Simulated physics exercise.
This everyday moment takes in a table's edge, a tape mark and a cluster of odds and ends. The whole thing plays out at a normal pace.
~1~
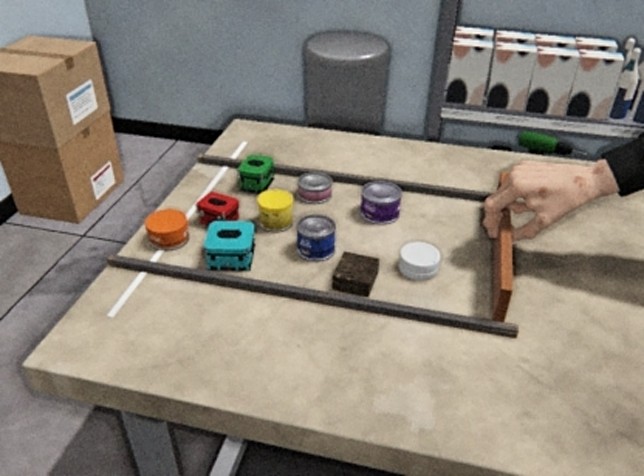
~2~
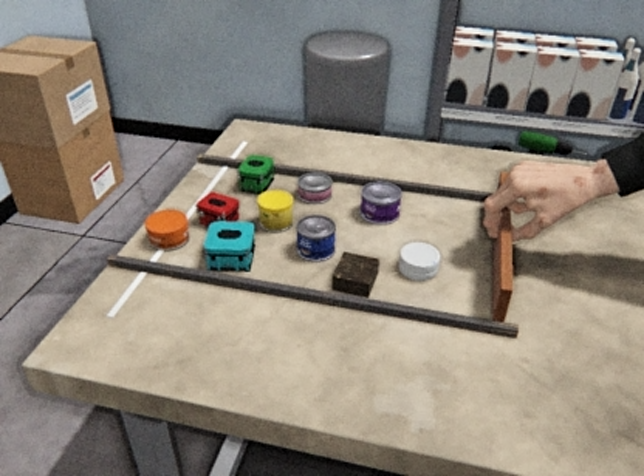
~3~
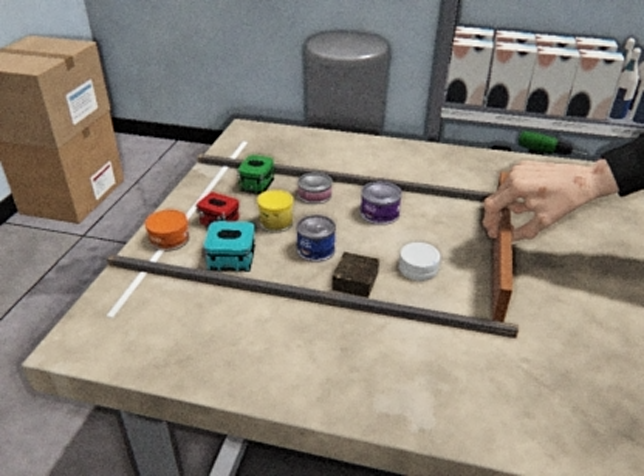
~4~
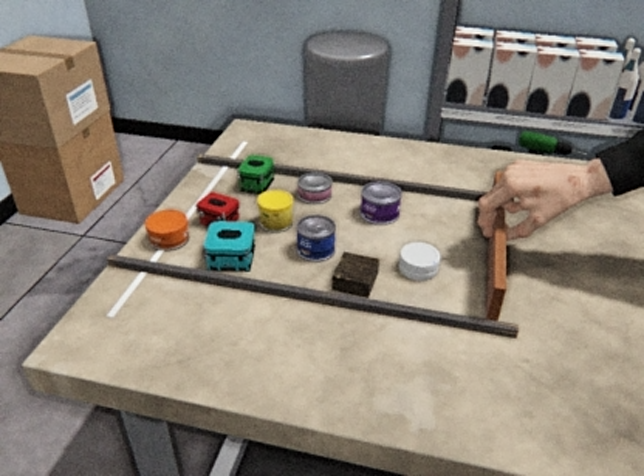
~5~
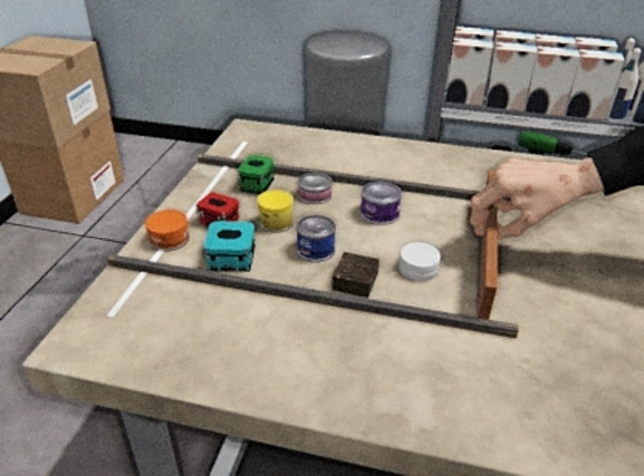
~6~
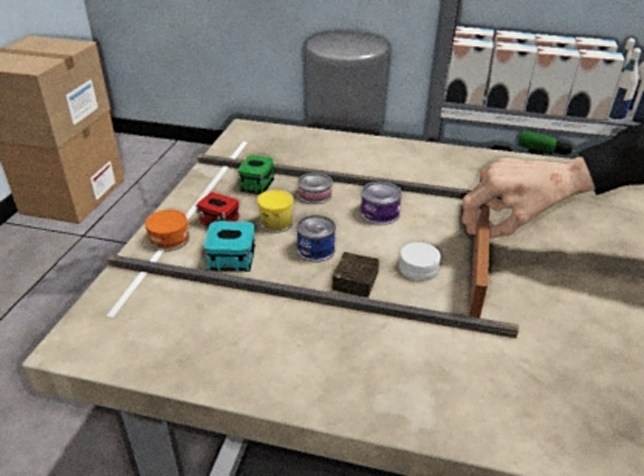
The footage shows a hand holding an upright brown board at the right of a table between two dark rails, then moving it slightly left, while the colourful tins and cases near a white tape line stay still.
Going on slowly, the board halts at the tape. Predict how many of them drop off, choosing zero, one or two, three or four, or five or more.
At least five are gone.
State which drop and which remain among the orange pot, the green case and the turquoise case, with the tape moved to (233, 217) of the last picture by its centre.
The orange pot comes down; the green case remains up; the turquoise case survives.
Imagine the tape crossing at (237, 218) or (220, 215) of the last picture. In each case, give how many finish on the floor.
1, then 1.
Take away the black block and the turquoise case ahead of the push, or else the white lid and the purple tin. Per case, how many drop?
The number is 4 for the first case and 4 for the second.
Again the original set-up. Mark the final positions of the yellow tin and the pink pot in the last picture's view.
Roughly (175, 198); the other one roughly (205, 167).
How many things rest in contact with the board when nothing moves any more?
Total: 5.
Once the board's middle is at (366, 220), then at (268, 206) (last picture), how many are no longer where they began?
4 and 10.
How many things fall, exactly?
Count: 5.
Soon after, none off yet; orange pot at rest near (168, 230); red case at rest near (219, 212); green case at rest near (257, 174).
By the end, the number that fall off is five or more; fallen, blue pot, turquoise case, green case, red case and orange pot.
